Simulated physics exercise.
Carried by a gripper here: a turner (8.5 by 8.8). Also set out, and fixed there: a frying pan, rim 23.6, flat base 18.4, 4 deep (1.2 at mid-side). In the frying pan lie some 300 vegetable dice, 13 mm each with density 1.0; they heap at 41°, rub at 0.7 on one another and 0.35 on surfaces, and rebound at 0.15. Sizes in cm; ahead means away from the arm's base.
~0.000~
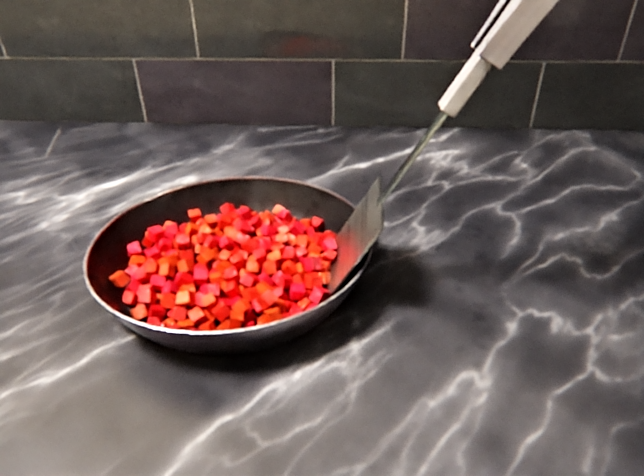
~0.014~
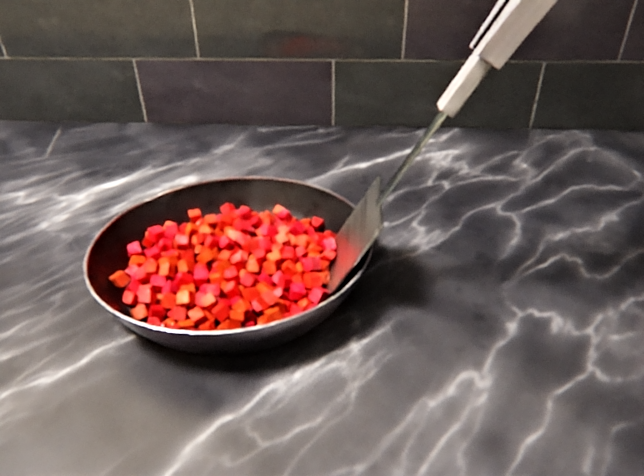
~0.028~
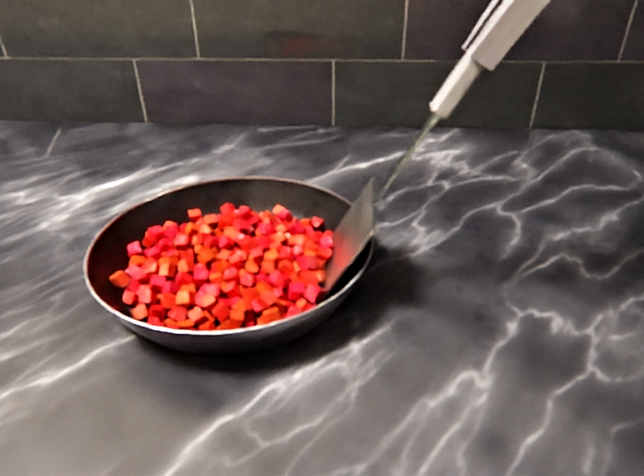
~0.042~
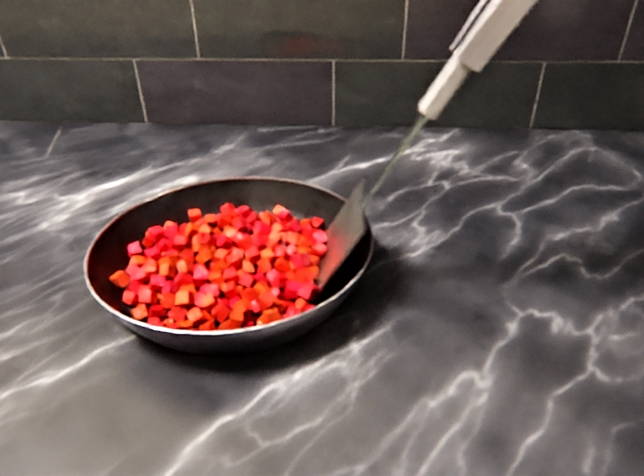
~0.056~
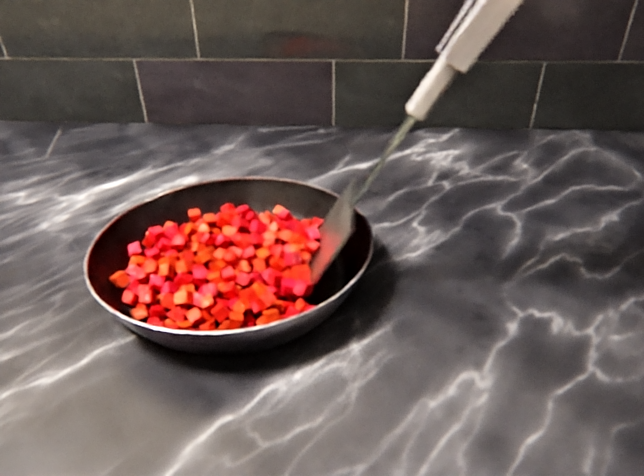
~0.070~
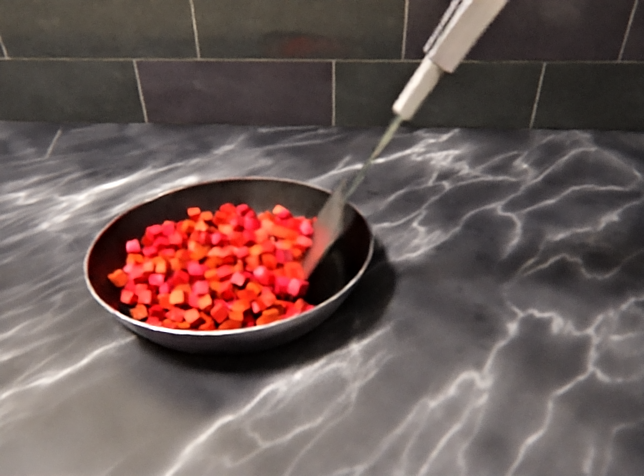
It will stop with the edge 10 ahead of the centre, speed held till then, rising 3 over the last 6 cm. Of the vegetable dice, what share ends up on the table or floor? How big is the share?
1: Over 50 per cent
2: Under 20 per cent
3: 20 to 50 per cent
Answer: 3.
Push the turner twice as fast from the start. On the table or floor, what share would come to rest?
Roughly 45 per cent, I'd say.
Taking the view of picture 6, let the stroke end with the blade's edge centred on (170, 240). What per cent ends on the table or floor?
15 %.
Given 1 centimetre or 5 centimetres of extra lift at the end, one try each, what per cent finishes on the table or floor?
It comes to around 50 per cent on the first try and around 35 per cent on the second.
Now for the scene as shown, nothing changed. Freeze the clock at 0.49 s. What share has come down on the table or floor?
Some 20 per cent of the load.
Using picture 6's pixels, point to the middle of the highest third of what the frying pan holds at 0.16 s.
It sits at about (210, 241).
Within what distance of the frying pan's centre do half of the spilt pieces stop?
Looks like roughly 28 centimetres to me.
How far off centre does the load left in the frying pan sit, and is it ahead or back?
It sits some 2.5 centimetres ahead of centre.
After 0.16 s, sloping 60°, highest piece 6 above the table; 303 in the frying pan.
After 0.24 s, sloping 60°, highest piece 8 above the table; 303 in the frying pan.
After 0.49 s, sloping 60°, highest piece 13 above the table; 173 in the frying pan, 66 on the table or floor, 64 on the blade or in flight.
After 1.54 s, sloping 60°, highest piece 5 above the table; 173 in the frying pan, 130 on the table or floor.
In the end, 173 in the frying pan, 130 on the table or floor. That is 43 % on the table or floor.
